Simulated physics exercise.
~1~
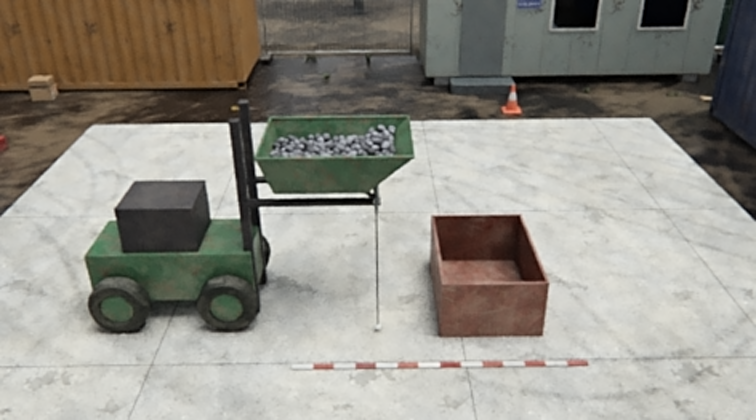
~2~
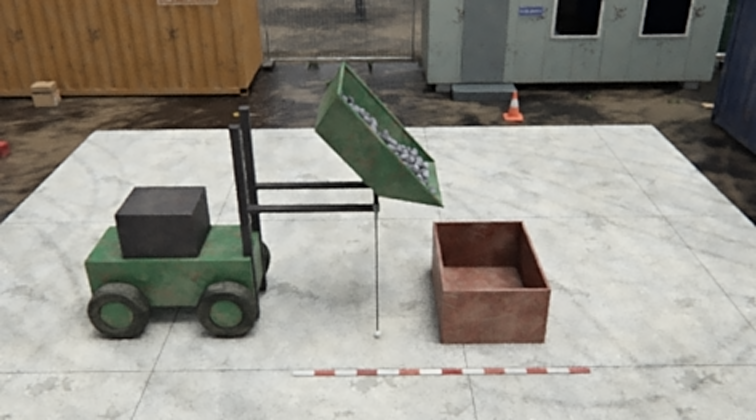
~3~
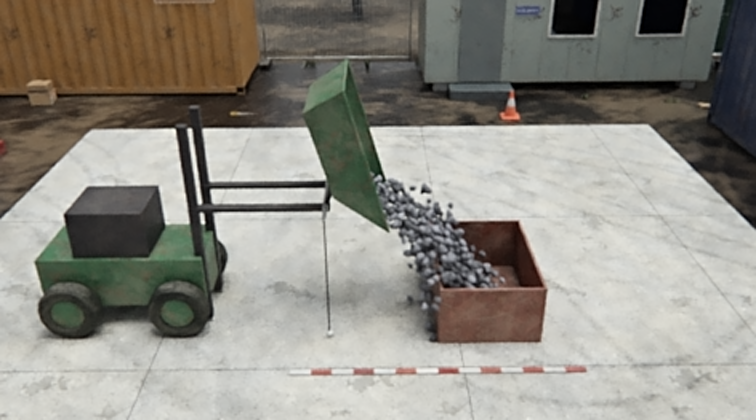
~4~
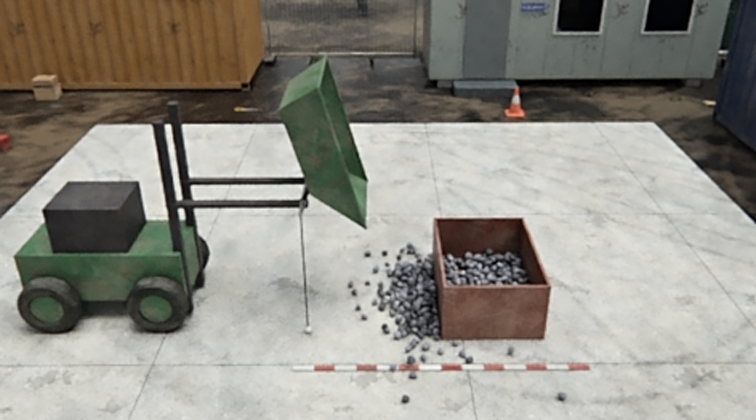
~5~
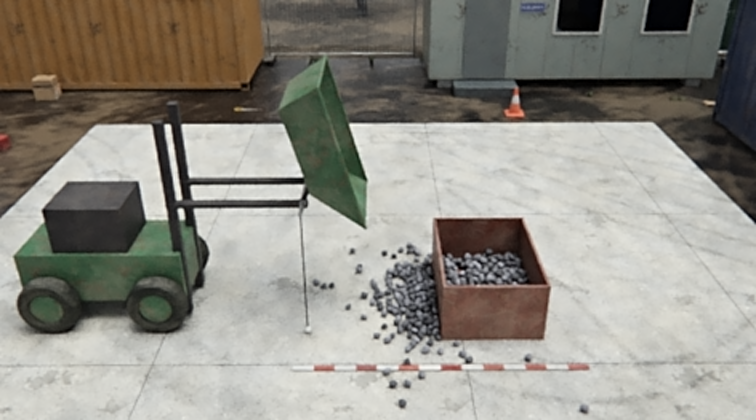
A green forklift with black masts holds up a green skip of grey stones on a pale concrete yard, seen from slightly above and side-on by a gently swaying camera. An open rust-red bin stands to the right, behind a red-and-white striped staff, with containers and an orange cone in the background. The skip tips steeply to the right while the forklift backs away to the left. Stones pour out in a stream, some into the bin and others short of it. The skip ends empty and still tilted, with most stones in the bin and a heap spilled against its left side.
